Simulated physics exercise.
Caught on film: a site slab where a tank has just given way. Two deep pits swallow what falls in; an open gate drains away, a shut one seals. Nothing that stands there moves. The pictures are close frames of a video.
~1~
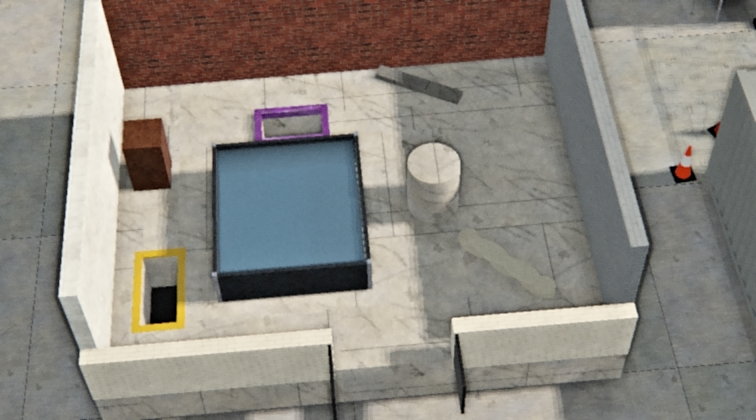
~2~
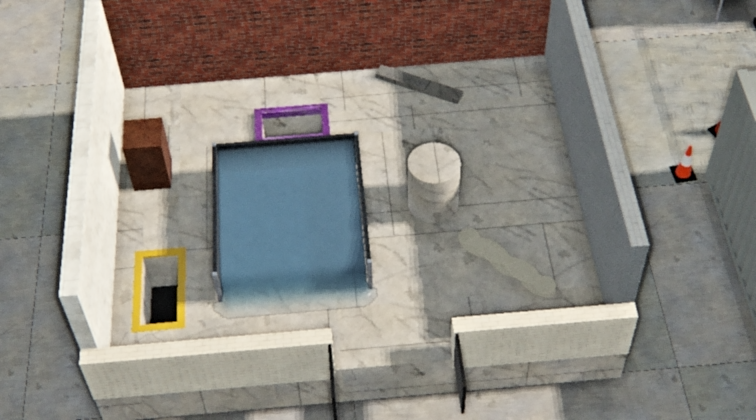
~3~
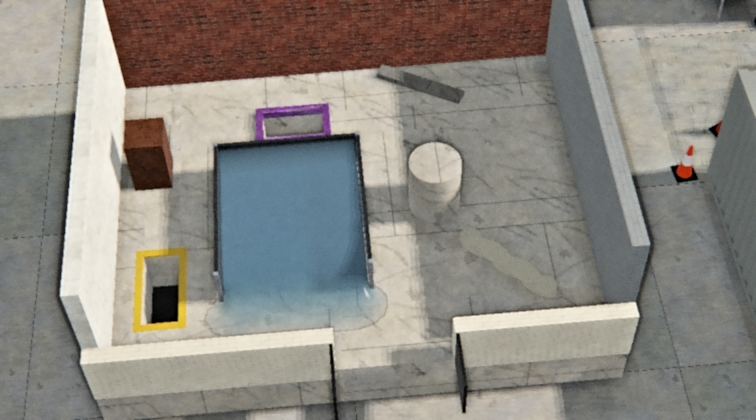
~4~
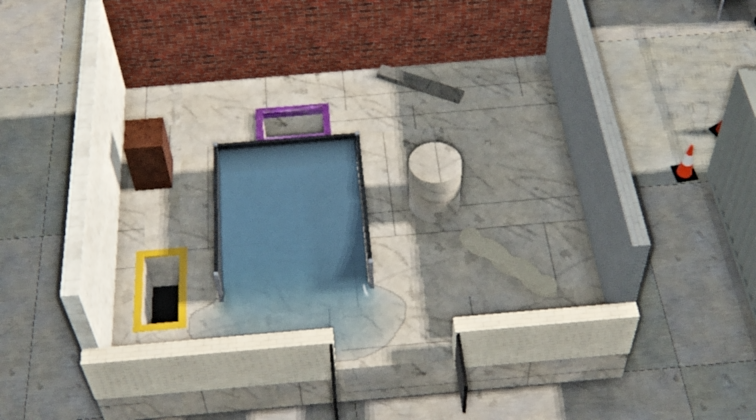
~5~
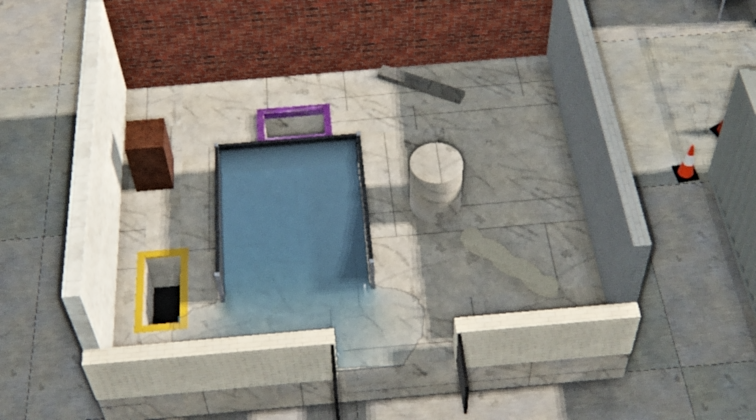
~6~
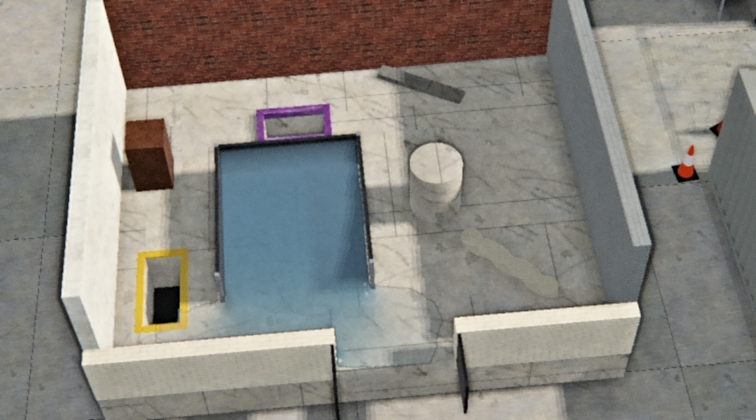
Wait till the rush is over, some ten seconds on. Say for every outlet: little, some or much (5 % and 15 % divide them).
In the end: The gate takes more than 15 %; the yellow pit takes more than 15 %; the purple pit takes less than 5 %.
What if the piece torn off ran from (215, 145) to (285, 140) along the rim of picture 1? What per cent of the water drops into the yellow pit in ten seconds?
In per cent: Yellow 14.
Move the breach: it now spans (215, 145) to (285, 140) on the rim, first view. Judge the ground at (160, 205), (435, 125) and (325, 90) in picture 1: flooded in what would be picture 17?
In turn: Free of water, free of water, covered.
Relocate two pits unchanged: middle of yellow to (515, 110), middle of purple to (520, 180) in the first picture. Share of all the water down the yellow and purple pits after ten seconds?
Roughly, in per cent: Yellow 2, purple 0.
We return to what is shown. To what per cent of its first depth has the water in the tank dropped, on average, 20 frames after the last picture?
Some 28 per cent.
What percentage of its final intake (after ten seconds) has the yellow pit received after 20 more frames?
Close to 35 %.
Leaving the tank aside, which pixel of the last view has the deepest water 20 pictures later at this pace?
I would point to (112, 376).
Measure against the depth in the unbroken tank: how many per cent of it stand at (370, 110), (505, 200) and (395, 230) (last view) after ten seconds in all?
In turn 4, 2 and 4 in a hundred.
A moment on, water covers 15 % of the floor; the gate 6 %, the yellow pit 0 %, the purple pit 0 %.
Next, water covers 20 % of the floor; the gate 13 %, the yellow pit 1 %, the purple pit 0 %.
Then, water covers 35 % of the floor; the gate 23 %, the yellow pit 10 %, the purple pit 0 %.
Later, water covers 55 % of the floor; the gate 30 %, the yellow pit 21 %, the purple pit 0 %.
In the end, water covers 70 % of the floor; the gate 34 %, the yellow pit 27 %, the purple pit 0 %.
